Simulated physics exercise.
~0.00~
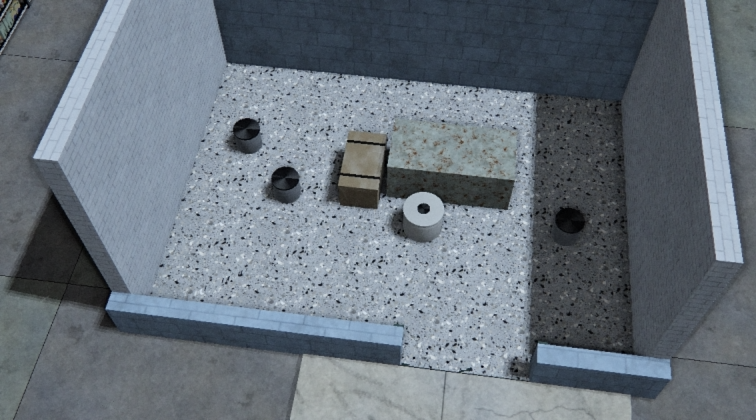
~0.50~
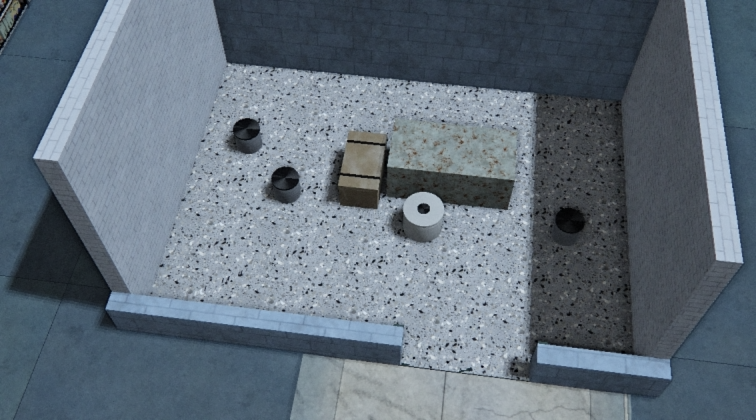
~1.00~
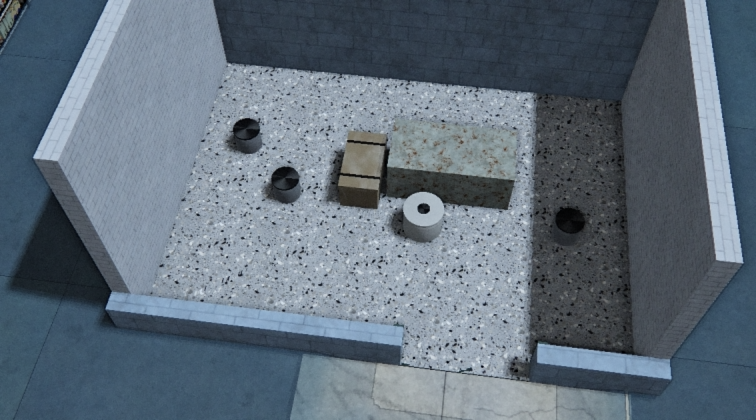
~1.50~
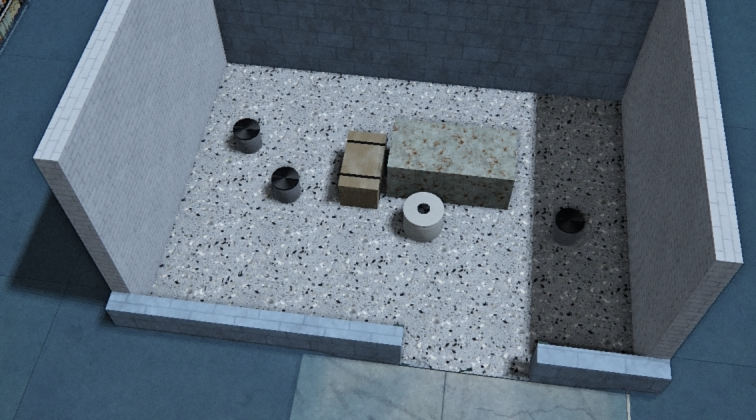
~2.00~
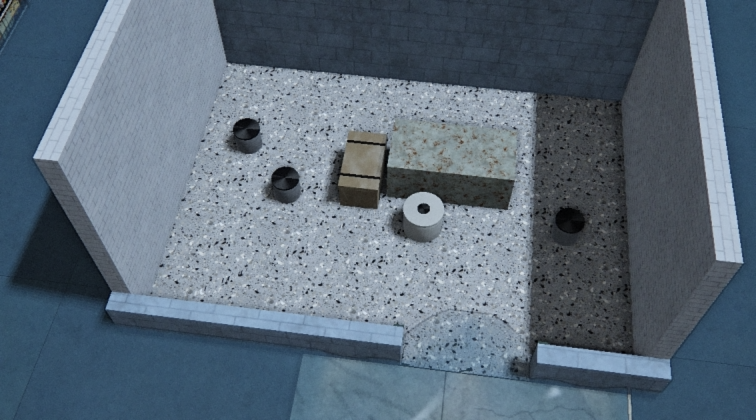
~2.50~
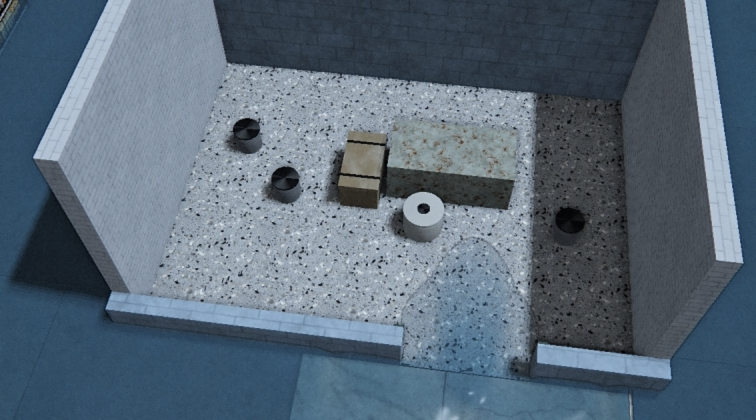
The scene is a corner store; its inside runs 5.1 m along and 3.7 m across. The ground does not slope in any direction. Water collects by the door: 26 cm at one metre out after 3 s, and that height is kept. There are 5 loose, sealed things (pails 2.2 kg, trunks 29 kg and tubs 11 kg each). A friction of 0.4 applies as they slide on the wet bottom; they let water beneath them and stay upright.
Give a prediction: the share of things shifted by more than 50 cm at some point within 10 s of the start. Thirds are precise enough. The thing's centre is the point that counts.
I'd put it at two thirds or more.
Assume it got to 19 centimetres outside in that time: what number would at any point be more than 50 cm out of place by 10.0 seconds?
In that case the number is 3.
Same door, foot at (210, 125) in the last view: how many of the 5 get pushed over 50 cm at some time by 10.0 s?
Then the count would be 3.
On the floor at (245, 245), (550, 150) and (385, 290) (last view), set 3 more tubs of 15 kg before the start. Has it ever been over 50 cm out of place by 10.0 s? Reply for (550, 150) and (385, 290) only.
Taking them in order, the first is beyond that distance and the second is within that distance.
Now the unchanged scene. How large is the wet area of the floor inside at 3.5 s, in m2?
I'd estimate close to 5.0 m2.
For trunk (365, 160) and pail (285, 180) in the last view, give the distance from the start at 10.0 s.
100 cm and 140 cm respectively.
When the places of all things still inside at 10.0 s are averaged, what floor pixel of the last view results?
Near (253, 159).
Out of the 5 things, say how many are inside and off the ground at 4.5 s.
Tally: 2 of them.
After 3.5 s 0 of 5 are over 50 cm from their spots; 0 afloat.
After 4.5 s 2 of 5 are over 50 cm from their spots; 2 afloat.
After 7.0 s 4 of 5 are over 50 cm from their spots; 1 afloat.
After 10.0 s 4 of 5 are over 50 cm from their spots, and 4 have been at some point; 5 afloat.
